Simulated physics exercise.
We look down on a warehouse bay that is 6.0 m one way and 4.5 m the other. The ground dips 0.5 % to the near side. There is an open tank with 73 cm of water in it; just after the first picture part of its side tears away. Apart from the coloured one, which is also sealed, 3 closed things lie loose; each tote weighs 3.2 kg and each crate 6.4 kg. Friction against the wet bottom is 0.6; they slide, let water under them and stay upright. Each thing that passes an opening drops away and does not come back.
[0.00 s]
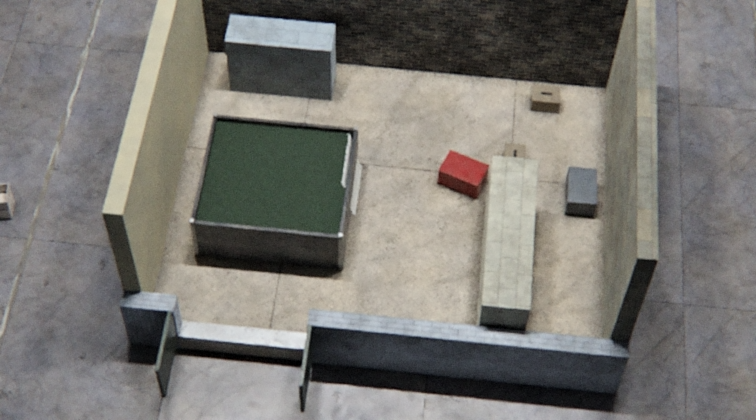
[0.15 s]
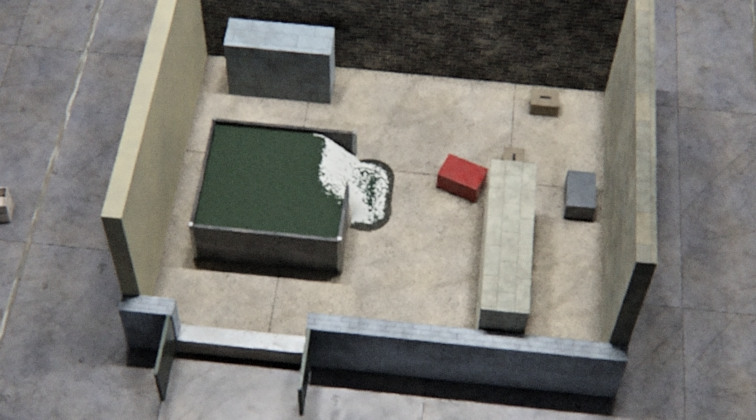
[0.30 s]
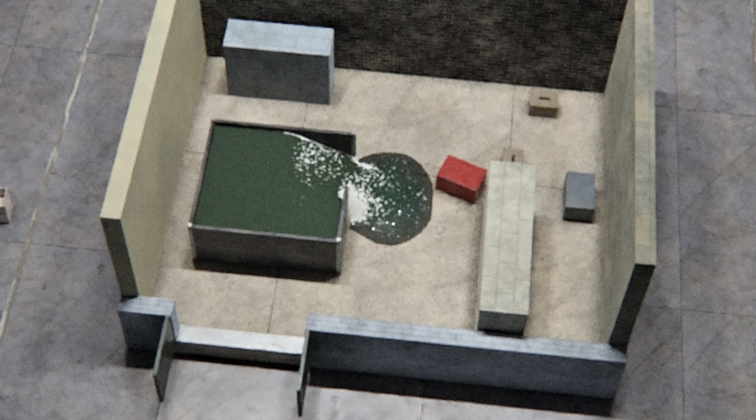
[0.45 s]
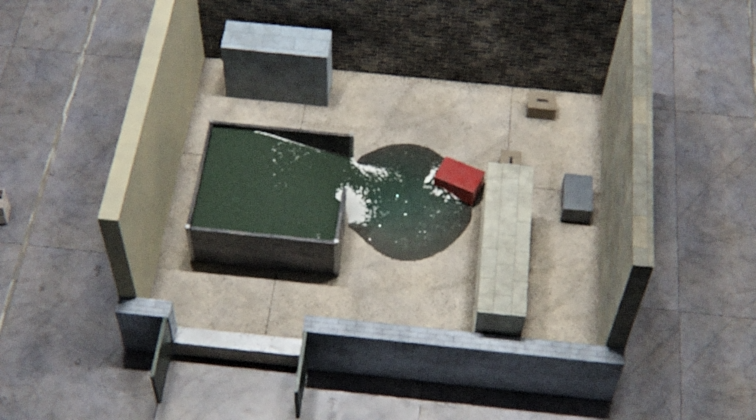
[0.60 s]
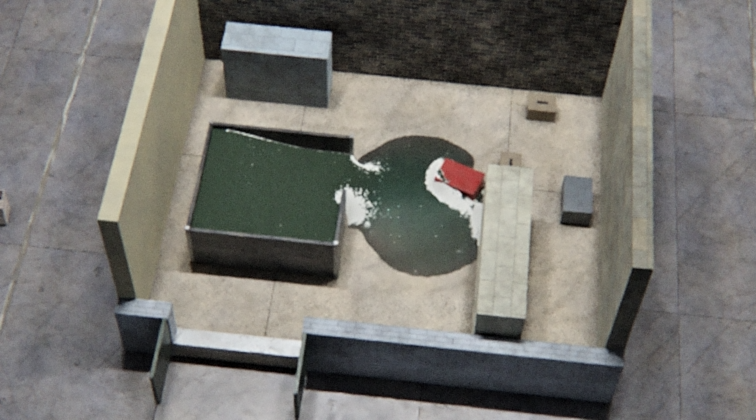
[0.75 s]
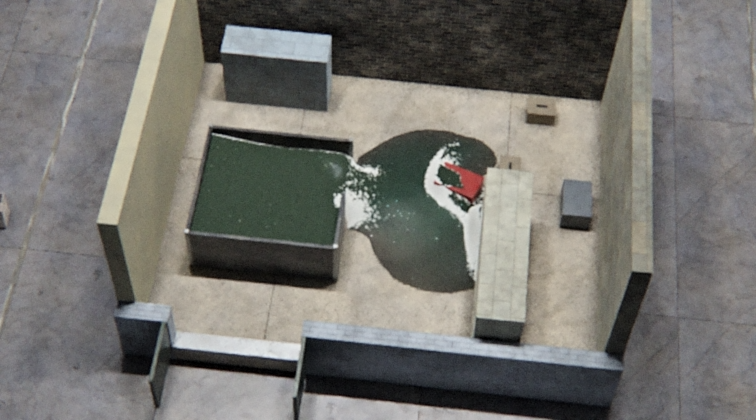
Dark green water pours from the tank's right side, spreads across the floor and surrounds the red crate.
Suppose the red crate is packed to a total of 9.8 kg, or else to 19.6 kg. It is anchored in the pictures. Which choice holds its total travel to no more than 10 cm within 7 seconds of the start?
The packing that works: None.
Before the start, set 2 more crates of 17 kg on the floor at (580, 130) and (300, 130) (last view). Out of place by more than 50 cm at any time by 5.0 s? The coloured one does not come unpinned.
One by one: Bigger shift, smaller shift.
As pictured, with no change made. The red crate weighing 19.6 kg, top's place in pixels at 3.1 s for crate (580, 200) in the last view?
It would be close to (562, 269) by then.
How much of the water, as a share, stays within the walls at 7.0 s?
Around 98 % of the water.
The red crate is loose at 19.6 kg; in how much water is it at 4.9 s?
Close to 16 cm deep.
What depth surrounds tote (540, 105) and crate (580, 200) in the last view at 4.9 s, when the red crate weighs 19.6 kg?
First about 12 cm, second about 23 cm.
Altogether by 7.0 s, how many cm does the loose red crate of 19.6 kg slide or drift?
Roughly 400 centimetres.
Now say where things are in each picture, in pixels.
In the first frame, the red crate at (464, 168) rests on the ground; water covers 3.3 m2; 0 of 4 have shifted.
In the second frame, the red crate at (463, 171), on the bottom; water covers 3.8 m2; 0 of 4 have shifted.
In the third frame, the red crate at (462, 172) rests on the ground; 4.7 m2 under water; 0 of 4 have shifted.
In the fourth frame, the red crate at (460, 174) rests on the ground; water covers 5.6 m2; 0 of 4 have shifted.
In the fifth frame, the red crate at (460, 176) rests on the ground; water covers 6.5 m2; 0 of 4 have shifted.
In the sixth frame, the red crate at (459, 180) rests on the ground; 7.3 m2 under water; 0 of 4 have shifted.
After 1.4 s the red crate would be 162 cm from its start with 9.8 kg and 144 cm from its start with 19.6 kg; 7 cm of water round it then.
After 3.1 s the red crate would be 166 cm from its start with 9.8 kg and 154 cm from its start with 19.6 kg; 22 cm of water round it then.
After 4.9 s the red crate would be 137 cm from its start with 9.8 kg and 154 cm from its start with 19.6 kg; 16 cm of water round it then.
After 7.0 s the red crate would be 201 cm from its start with 9.8 kg and 170 cm from its start with 19.6 kg; 15 cm of water round it then.
